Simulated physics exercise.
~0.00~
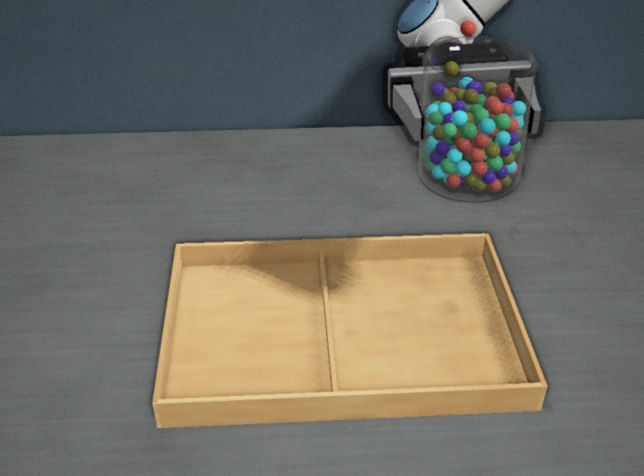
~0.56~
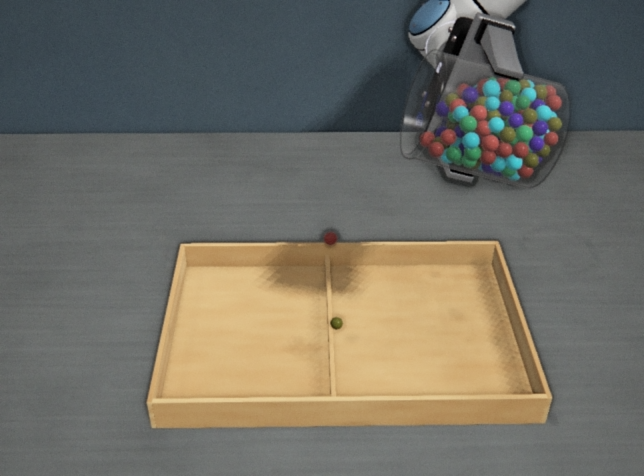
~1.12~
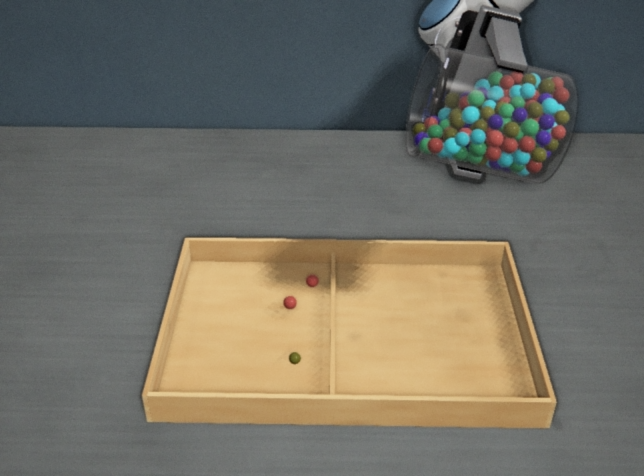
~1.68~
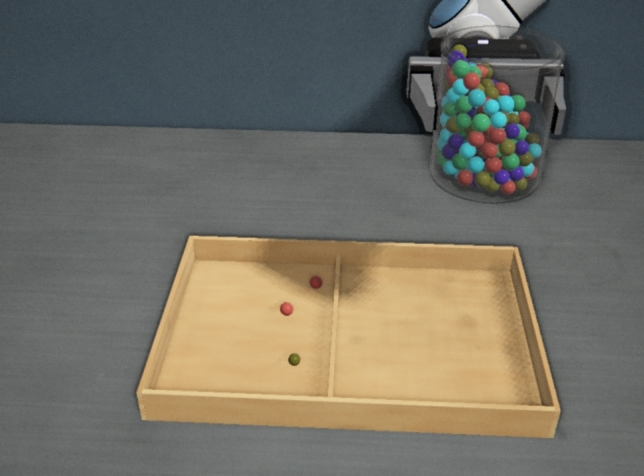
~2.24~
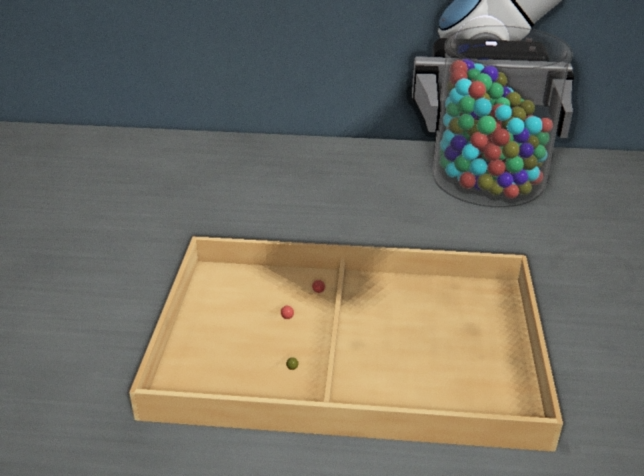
A clear tumbler full of colorful round sweets, held in a robot's gripper, tipped sideways above a divided wooden tray, dropped three sweets that settled in its left part, then swung back upright, still nearly full.
